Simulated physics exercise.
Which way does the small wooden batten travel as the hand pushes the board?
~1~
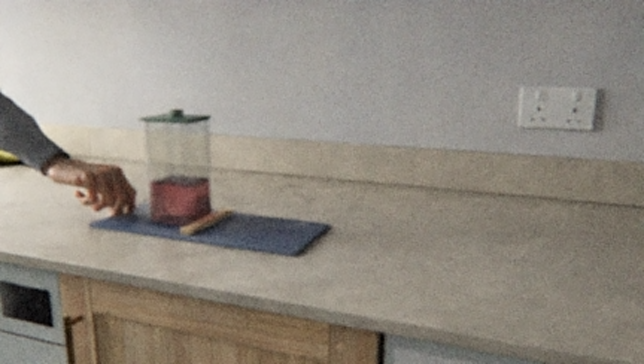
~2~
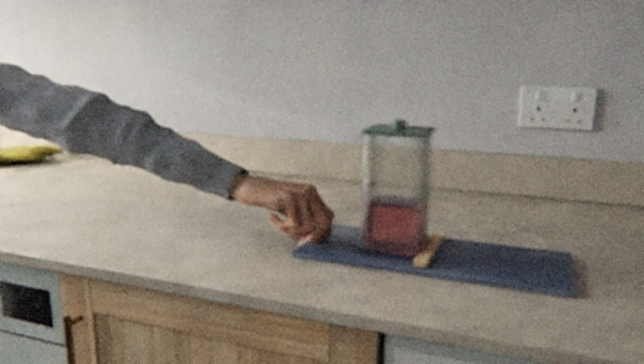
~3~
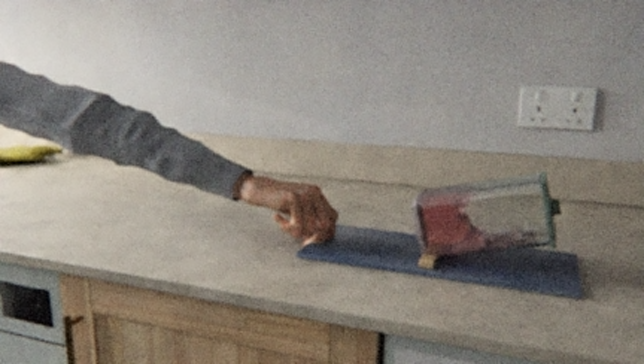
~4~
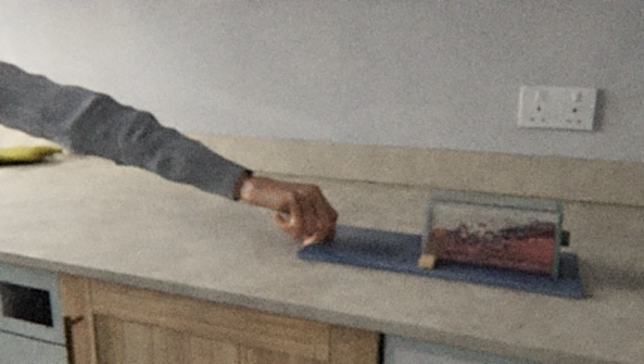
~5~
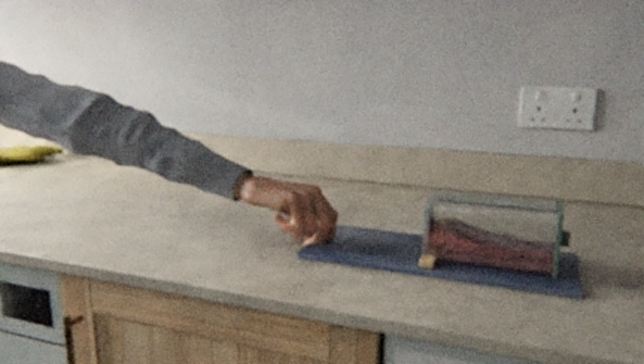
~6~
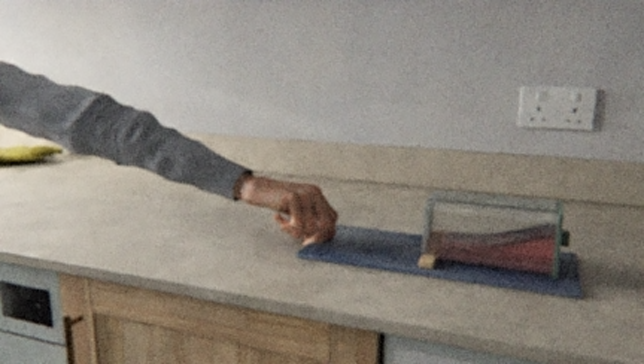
The batten travels to the right along with the board.
A pale kitchen worktop above wooden cupboards is seen from the front and slightly above, with a double socket on the grey wall. At the left, a hand in a grey sleeve is beside a blue board carrying a clear container with a green cap and red liquid, a small wooden batten at its foot. The hand pushes the board to the right, then stops. The container tips over the batten to the right and lands on its side. The red liquid sloshes inside and settles low, and the container stays lying on the board beside the still hand.
